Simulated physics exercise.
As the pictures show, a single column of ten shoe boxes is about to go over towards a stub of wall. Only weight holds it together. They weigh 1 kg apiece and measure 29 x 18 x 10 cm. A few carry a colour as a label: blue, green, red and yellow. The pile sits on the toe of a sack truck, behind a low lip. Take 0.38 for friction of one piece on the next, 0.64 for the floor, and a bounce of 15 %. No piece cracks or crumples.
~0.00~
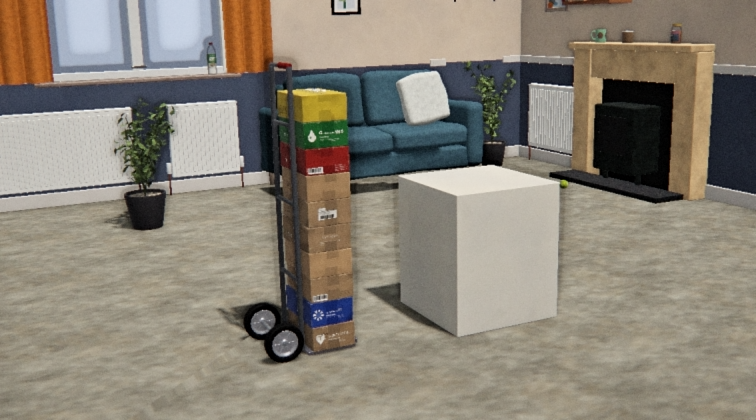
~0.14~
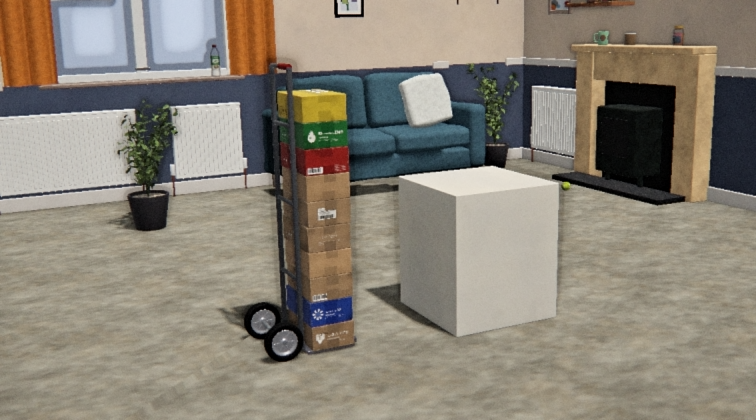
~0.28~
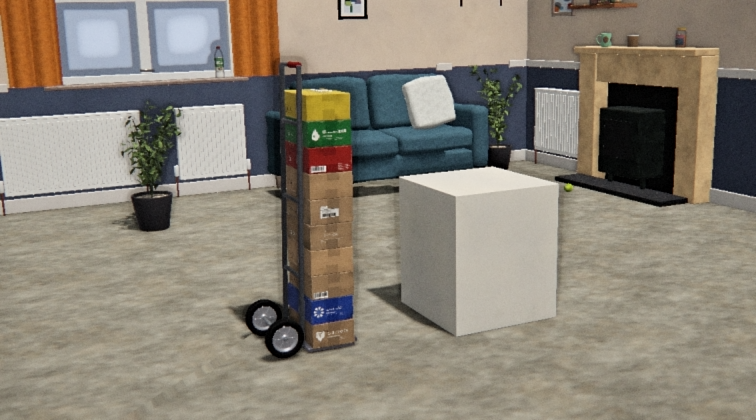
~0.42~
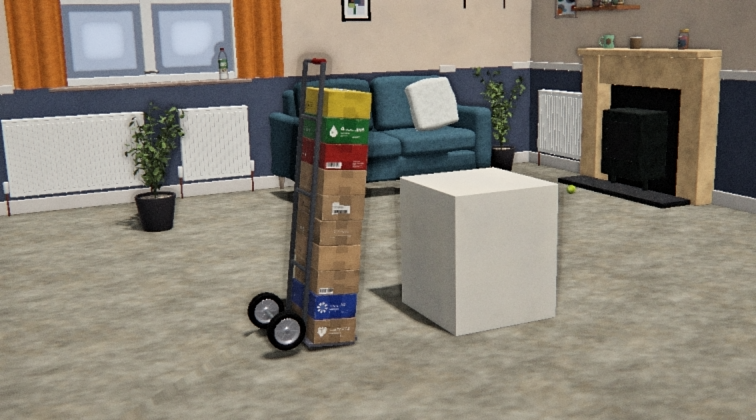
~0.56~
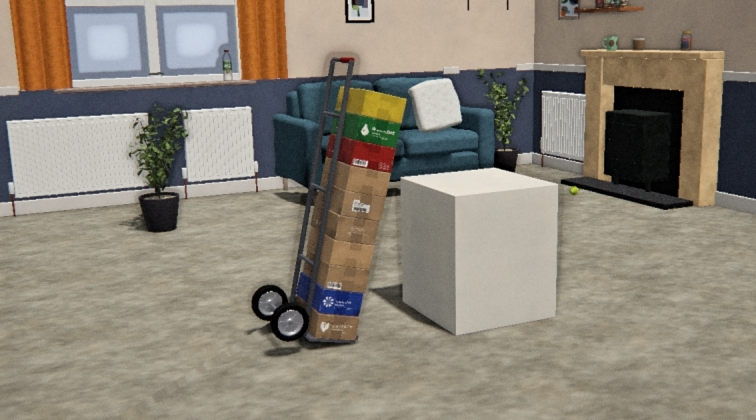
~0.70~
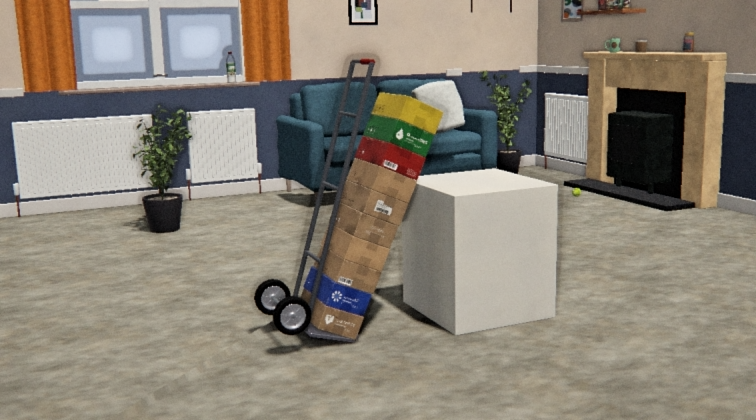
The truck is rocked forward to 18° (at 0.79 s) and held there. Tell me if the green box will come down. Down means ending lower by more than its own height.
That box comes down.
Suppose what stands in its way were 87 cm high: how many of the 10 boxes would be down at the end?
In that case 0.
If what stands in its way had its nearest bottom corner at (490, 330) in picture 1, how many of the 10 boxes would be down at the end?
In that case 5.
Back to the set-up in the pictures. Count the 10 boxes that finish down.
2 of them.
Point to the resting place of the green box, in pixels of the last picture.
Near (503, 168).
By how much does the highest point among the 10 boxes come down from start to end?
Some 24 cm lower.
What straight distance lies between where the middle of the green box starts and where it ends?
Roughly 92 cm away.
Around 0.76 s, none of the 10 boxes down, 10 disturbed; green box tipped 30°, 7 cm lower; red box tipped 30°, 56 mm lower.
Around 0.88 s, 2 of the 10 boxes down; green box tipped 53°, 16 cm lower; yellow box tipped 55°, 20 cm lower.
Around 1.42 s, 2 of the 10 boxes down; green box upside down; yellow box tipped 71°, 82 cm lower.
Finally (2.1 s), 2 of the 10 boxes down; green box upside down; yellow box upside down; red box tipped 37°, 8 cm lower. Seen by the last camera, middles, green box near (503, 168), yellow box near (643, 265).
